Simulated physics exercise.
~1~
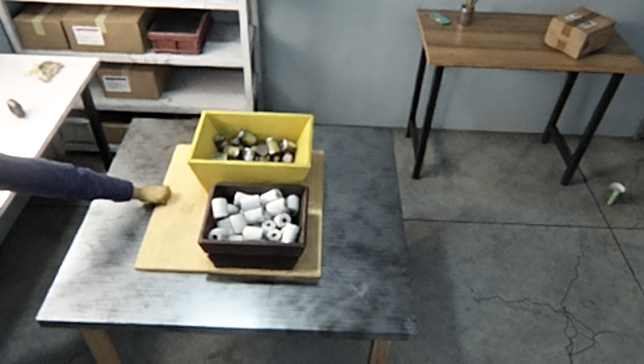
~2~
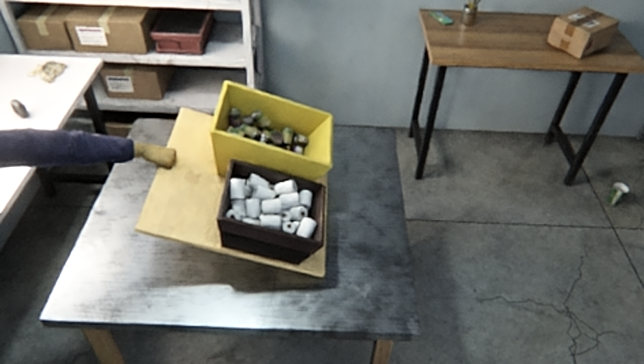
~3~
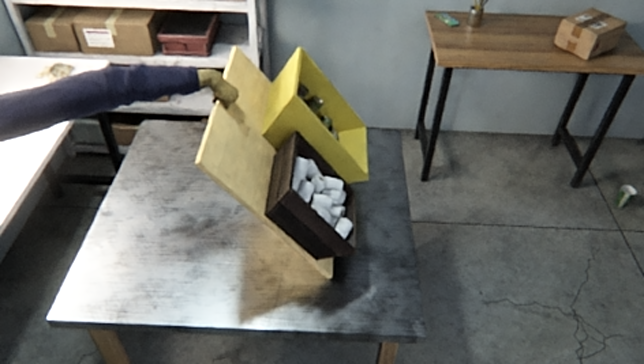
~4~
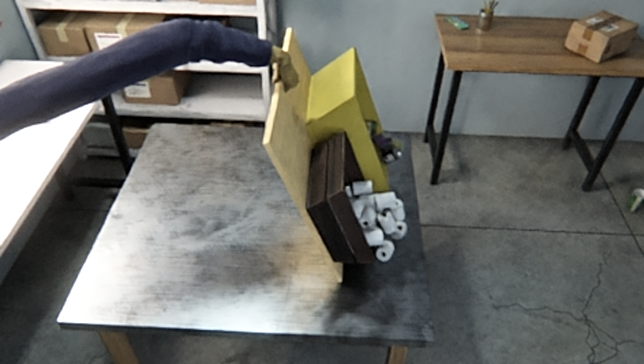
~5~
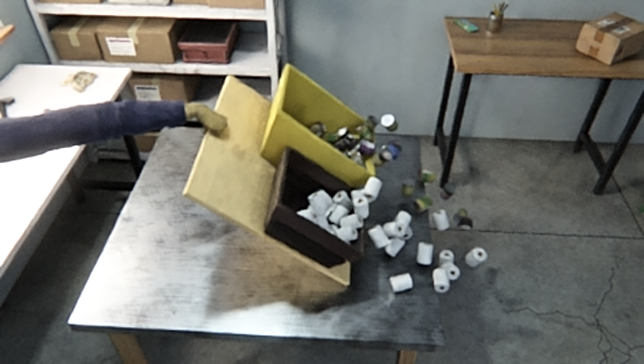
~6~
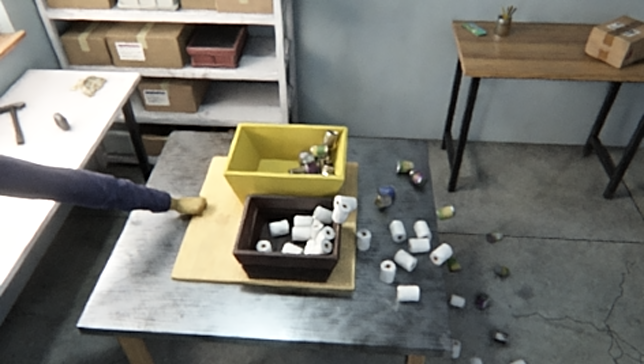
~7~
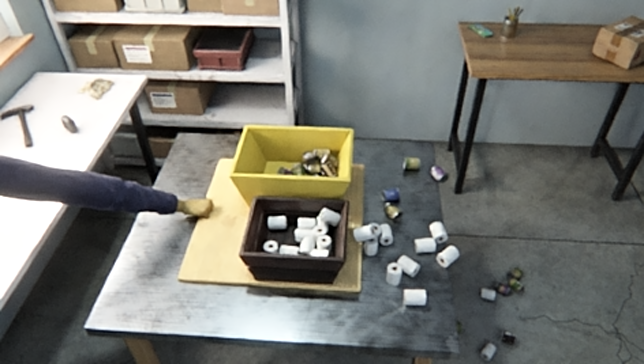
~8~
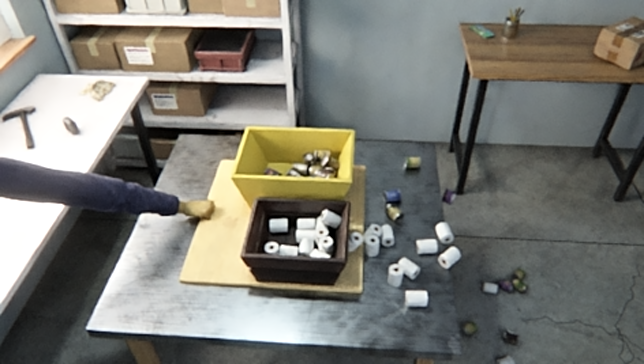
The clip shows a gloved hand tipping up a board holding a yellow crate of small tins and a dark crate of white rolls, spilling pieces rightward onto the table and floor, then lowering it flat, with some of each left inside and the rest lying scattered.
